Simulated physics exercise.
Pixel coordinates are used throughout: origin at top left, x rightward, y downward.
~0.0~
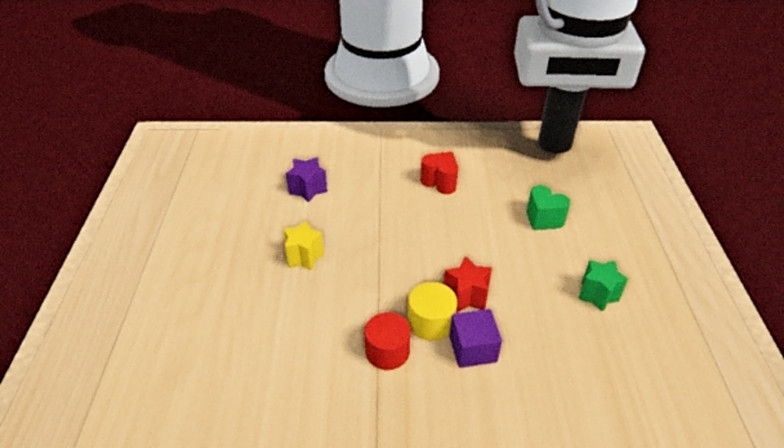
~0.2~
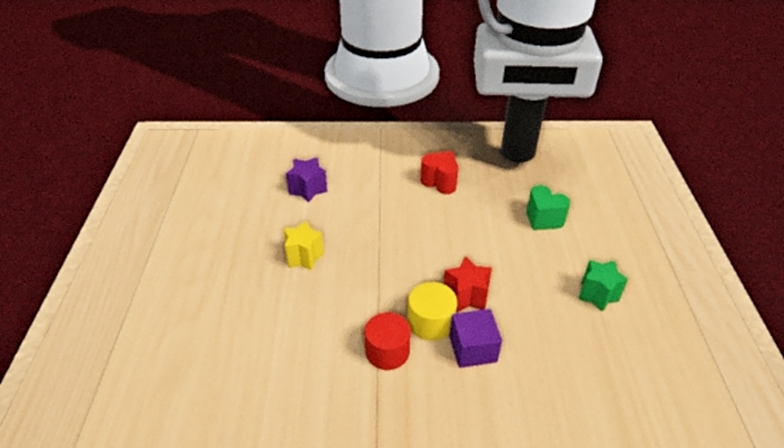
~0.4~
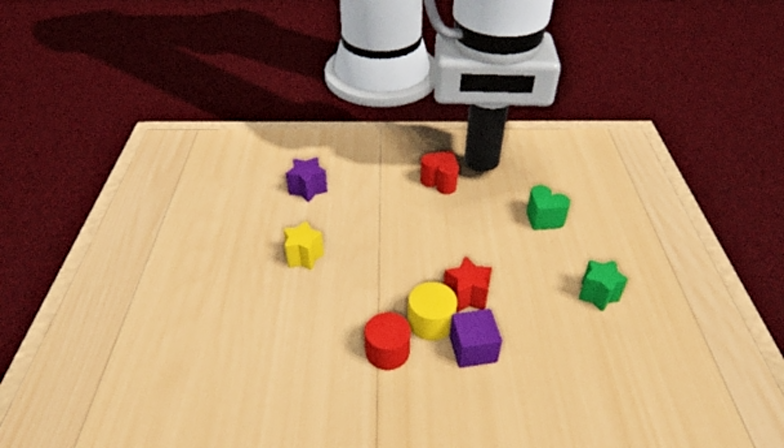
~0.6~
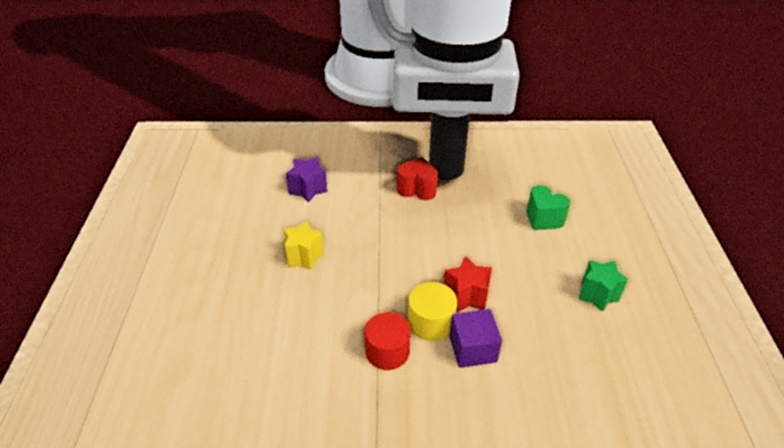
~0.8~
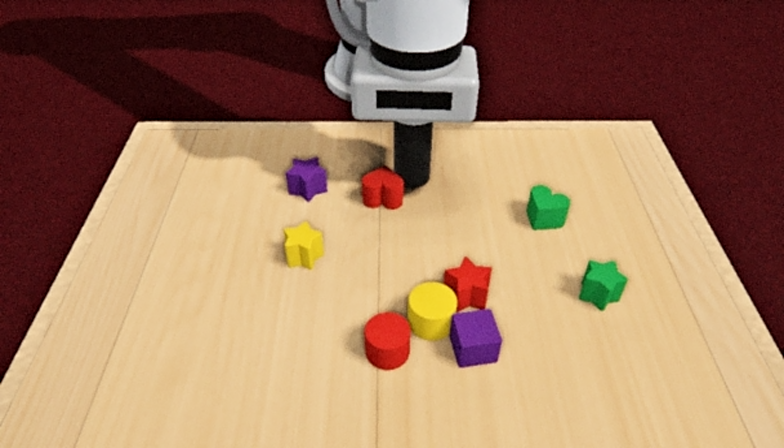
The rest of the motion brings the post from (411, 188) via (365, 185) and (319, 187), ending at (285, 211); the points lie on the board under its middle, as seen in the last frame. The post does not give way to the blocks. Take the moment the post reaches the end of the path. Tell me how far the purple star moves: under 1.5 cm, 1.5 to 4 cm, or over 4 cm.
The block shifts more than 4 cm.
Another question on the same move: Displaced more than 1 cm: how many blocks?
The push moves two blocks more than 1 cm.
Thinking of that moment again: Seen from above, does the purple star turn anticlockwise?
Answer: No.
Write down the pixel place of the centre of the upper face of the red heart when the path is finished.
Top centre: (357, 185).
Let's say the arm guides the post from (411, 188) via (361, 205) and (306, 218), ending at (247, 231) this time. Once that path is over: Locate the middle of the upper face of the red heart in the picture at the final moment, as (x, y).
Pixel (211, 228).
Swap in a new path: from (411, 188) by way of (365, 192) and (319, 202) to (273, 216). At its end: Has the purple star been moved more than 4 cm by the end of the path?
I believe not.
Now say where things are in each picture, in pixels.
In the first frame, post tip (555, 144); block tops, yellow star (301, 235); purple star (306, 167); red heart (442, 161).
In the second frame, post (518, 152); blocks unchanged.
In the third frame, post (482, 161); blocks unchanged.
In the fourth frame, post (446, 169); red heart (418, 168).
In the fifth frame, post (412, 177); yellow star (301, 235); purple star (306, 167); red heart (383, 178).
What follows on the original path. One third of the way, post (364, 174); red heart (358, 184), turned 35° anticlockwise.
Two thirds of the way, post (317, 176); purple star (283, 172); red heart (357, 185), turned 40° anticlockwise.
At the end, post (283, 200); yellow star in place; purple star (249, 184), turned 40° clockwise; red heart (357, 185), turned 40° anticlockwise.
